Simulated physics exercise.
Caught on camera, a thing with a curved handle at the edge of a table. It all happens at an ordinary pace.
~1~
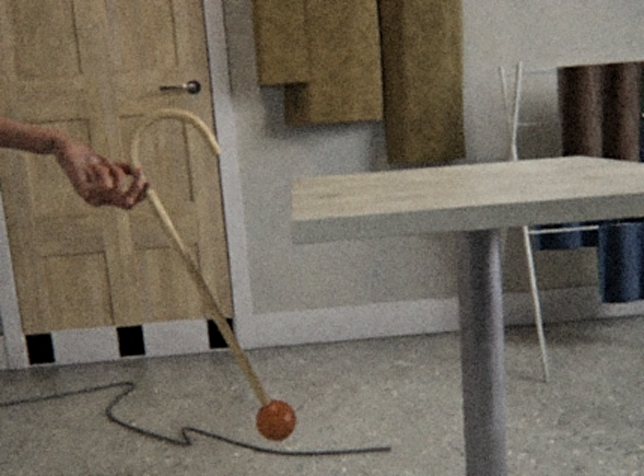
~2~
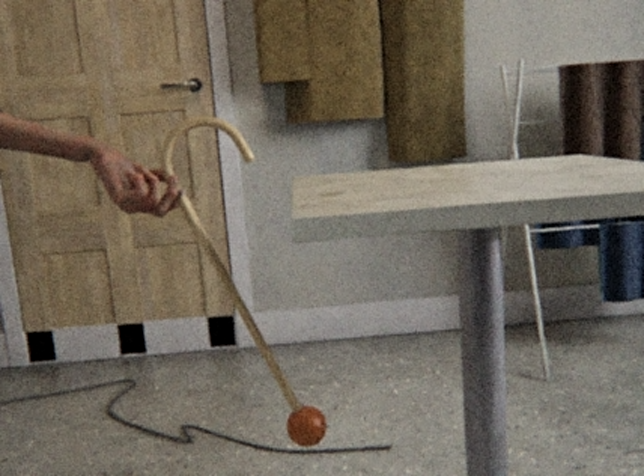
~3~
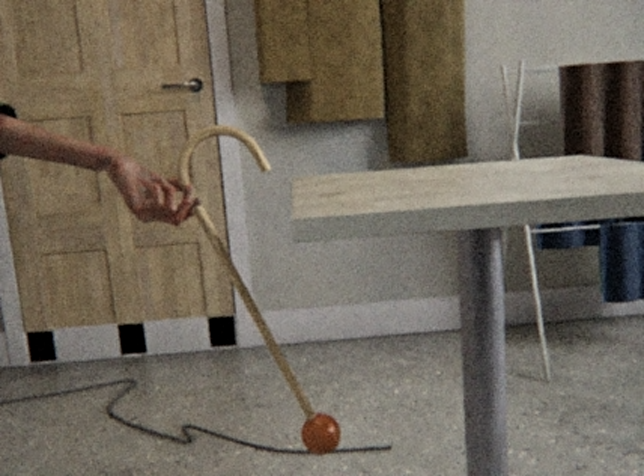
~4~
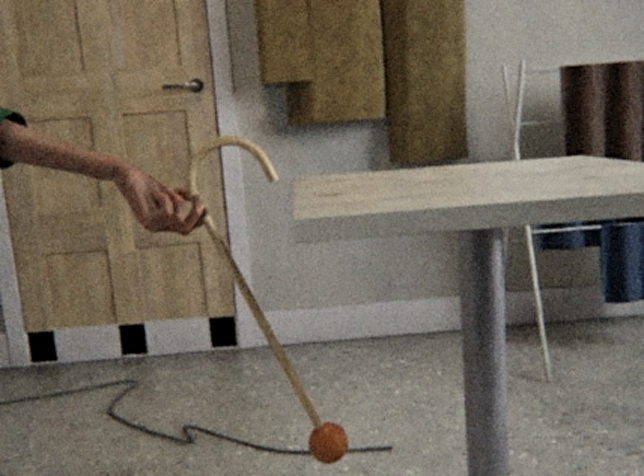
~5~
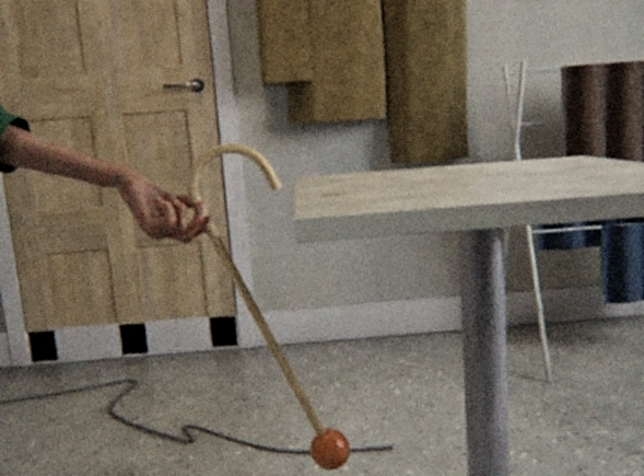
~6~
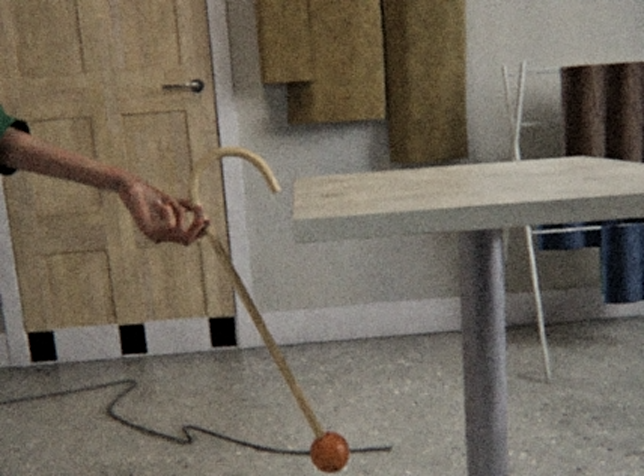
A hand moves a hooked stick with an orange ball end rightward beside a table.
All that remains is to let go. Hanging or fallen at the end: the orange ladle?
In the end the orange ladle slips off.
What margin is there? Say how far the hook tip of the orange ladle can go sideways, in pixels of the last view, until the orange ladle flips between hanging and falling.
Some 16 pixels, right.
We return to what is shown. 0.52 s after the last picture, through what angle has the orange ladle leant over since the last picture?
About 35°.
Then, 0.34 s on from there, orange ladle on its way down near (282, 468).
Then, 0.52 s on from there, orange ladle on its way down.
In the end, the orange ladle drops past the edge.
